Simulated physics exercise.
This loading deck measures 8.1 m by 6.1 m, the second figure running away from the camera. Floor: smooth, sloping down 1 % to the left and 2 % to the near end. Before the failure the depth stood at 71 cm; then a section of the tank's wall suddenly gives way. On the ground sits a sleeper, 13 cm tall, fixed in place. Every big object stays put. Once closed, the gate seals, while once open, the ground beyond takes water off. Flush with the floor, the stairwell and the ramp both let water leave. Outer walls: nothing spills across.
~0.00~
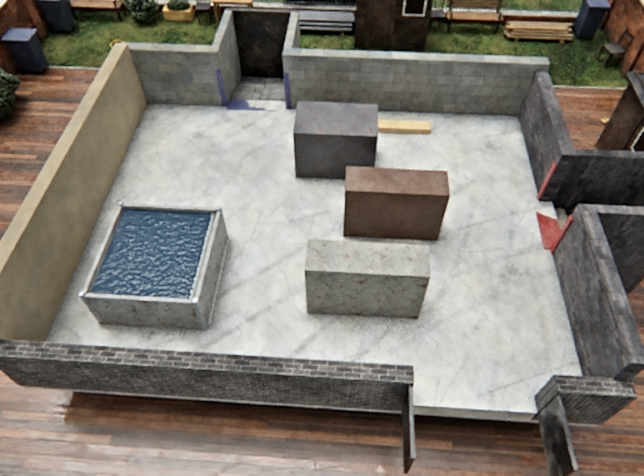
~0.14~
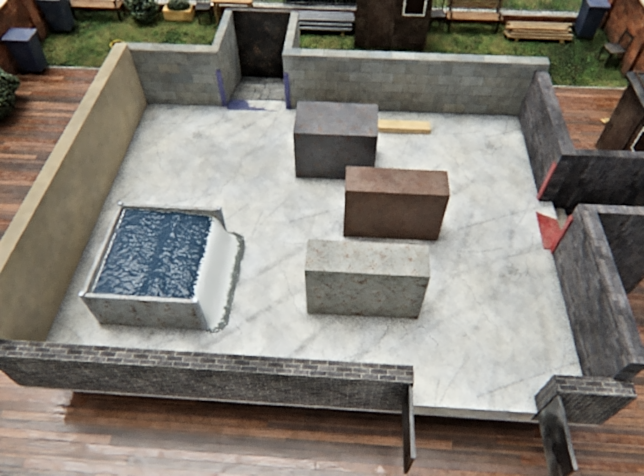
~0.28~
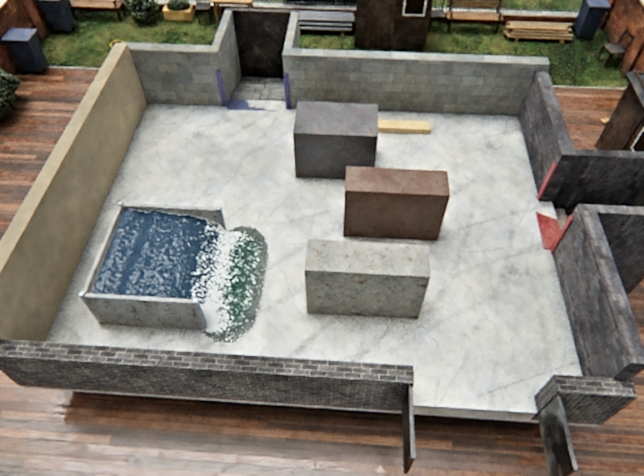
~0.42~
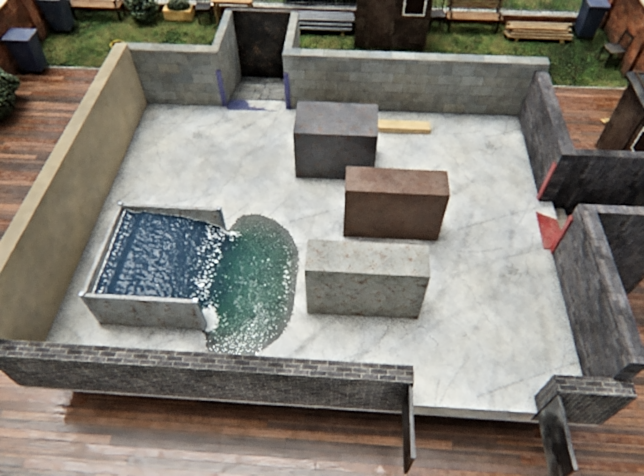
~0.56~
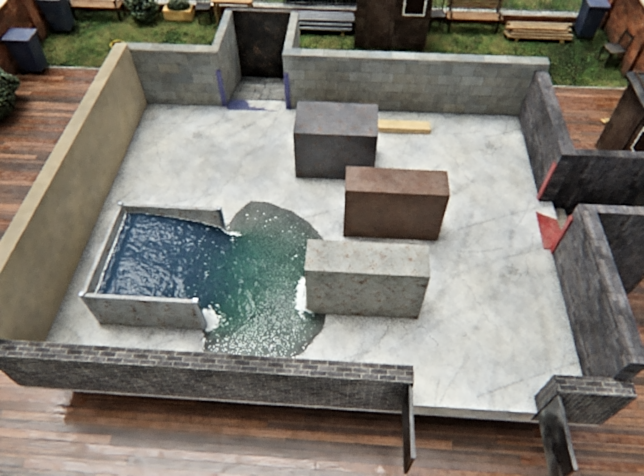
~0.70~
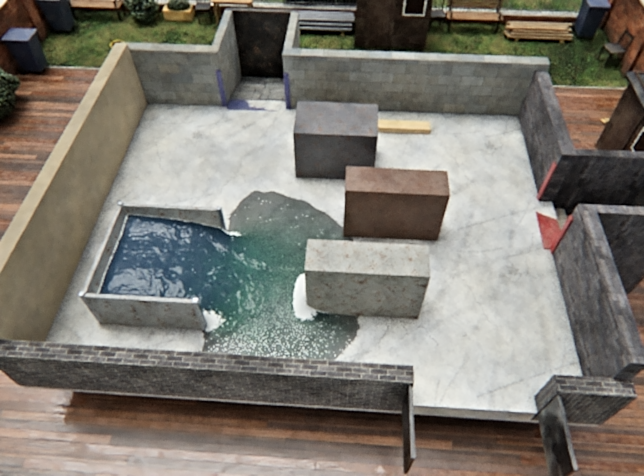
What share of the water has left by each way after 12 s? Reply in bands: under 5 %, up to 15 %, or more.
I would say gate opening: More than 15 %; stair shaft (marked red): From 5 to 15 %; ramp down (marked blue): Under 5 %.
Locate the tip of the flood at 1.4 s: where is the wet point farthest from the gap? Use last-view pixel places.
I'd mark it close to (507, 277).
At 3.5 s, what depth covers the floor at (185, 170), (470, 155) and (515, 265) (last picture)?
Depth readings in turn - 0, 1, 3 cm.
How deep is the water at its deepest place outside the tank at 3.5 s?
It tops out at some 24 cm.
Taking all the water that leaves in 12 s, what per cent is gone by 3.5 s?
Fraction gone: About 15 %.
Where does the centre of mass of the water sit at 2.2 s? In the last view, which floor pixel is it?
Pixel position near (307, 287).
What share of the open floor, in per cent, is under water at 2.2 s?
Close to 40 in a hundred.
After 1.4 s water covers 25 % of the floor and is deepest (40 cm) near (298, 294); gone so far, the gate opening 0 %, the stair shaft (marked red) 0 %, the ramp down (marked blue) 0 %.
After 2.2 s water covers 40 % of the floor and is deepest (28 cm) near (300, 381); gone so far, the gate opening 1 %, the stair shaft (marked red) 0 %, the ramp down (marked blue) 0 %.
After 3.5 s water covers 55 % of the floor and is deepest (24 cm) near (577, 386); gone so far, the gate opening 3 %, the stair shaft (marked red) 2 %, the ramp down (marked blue) 0 %.
After 7.0 s water covers 70 % of the floor and is deepest (9 cm) near (554, 397); gone so far, the gate opening 15 %, the stair shaft (marked red) 6 %, the ramp down (marked blue) 0 %.
After 12.0 s water covers 65 % of the floor and is deepest (14 cm) near (36, 365); gone so far, the gate opening 28 %, the stair shaft (marked red) 8 %, the ramp down (marked blue) 0 %.
